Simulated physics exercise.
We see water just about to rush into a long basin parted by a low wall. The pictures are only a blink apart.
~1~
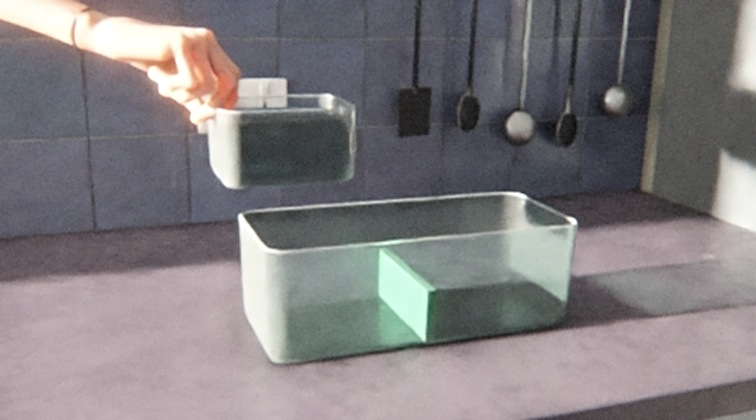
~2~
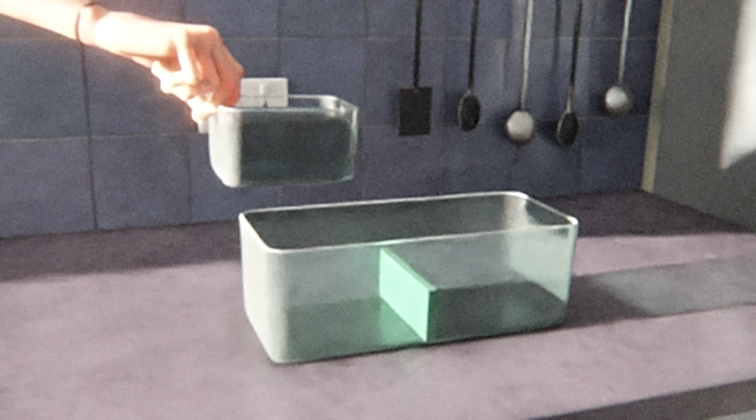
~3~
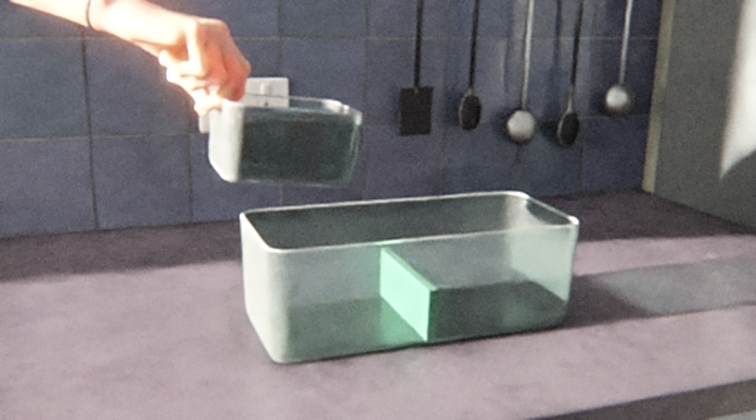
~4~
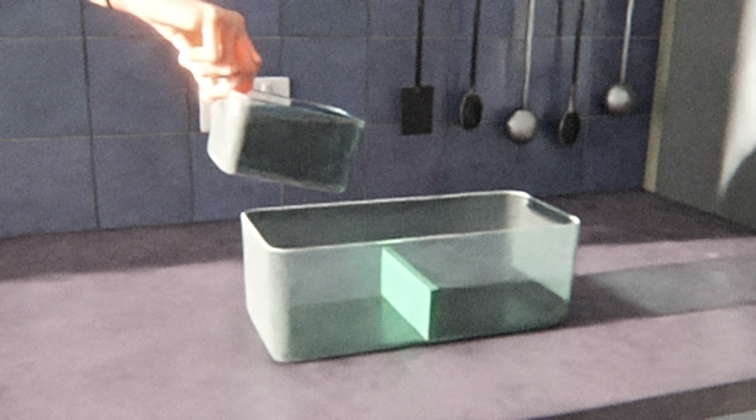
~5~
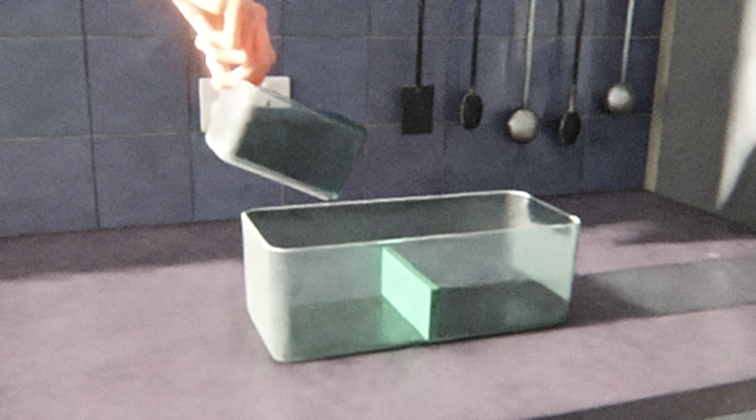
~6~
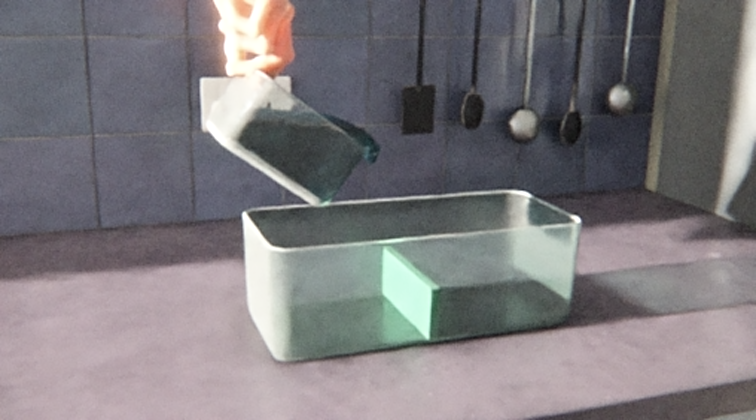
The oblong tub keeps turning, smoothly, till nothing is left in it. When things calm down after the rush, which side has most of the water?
The largest amount will sit in the left portion.
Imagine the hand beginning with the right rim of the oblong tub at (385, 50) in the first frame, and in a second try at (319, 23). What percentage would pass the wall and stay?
Around 75 percent first, around 10 percent second.
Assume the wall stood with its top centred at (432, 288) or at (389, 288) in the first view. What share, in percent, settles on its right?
Note: Roughly 25 % in case one, 50 % in case two.
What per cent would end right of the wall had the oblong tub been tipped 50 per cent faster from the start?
Somewhere near 10 percent.
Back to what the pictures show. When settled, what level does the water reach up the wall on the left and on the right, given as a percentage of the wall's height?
I'd say about 40 for the left and about 10 for the right.
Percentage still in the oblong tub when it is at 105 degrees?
15 per cent or so.
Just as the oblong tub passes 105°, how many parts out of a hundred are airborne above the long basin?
That comes to near 15 percent.
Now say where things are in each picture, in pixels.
Tilt 0°; pouring edge (345, 103); surface from (215, 117) to (341, 113); the long basin's rim runs from (252, 233) to (547, 209); the wall's top is at (406, 270), in the first frame.
Tilt 2°; pouring edge (346, 105); surface from (217, 116) to (342, 113), in the second frame.
Tilt 6°; pouring edge (349, 110); surface from (219, 113) to (345, 114), in the third frame.
Tilt 14°; pouring edge (353, 119); surface from (222, 113) to (349, 116), in the fourth frame.
Tilt 24°; pouring edge (354, 131); surface from (222, 115) to (352, 125); 2 per cent is over the edge, in the fifth frame.
Tilt 36°; pouring edge (354, 145); surface from (218, 116) to (350, 134); 9 per cent is over the edge, in the sixth frame.
A moment on, the tilt is 105° and 14 per cent is still to pour, 56 is left of the wall and 14 right of it.
Next, the tilt is 122° and 1 per cent is still to pour, 78 is left of the wall and 14 right of it.
Then the tilt is 122° and 0 per cent is still to pour, 81 is left of the wall and 15 right of it.
Later the tilt is 122° and 0 per cent is still to pour, 81 is left of the wall and 15 right of it.
At rest 81 per cent lies left of the wall, 15 right of it and 4 outside.
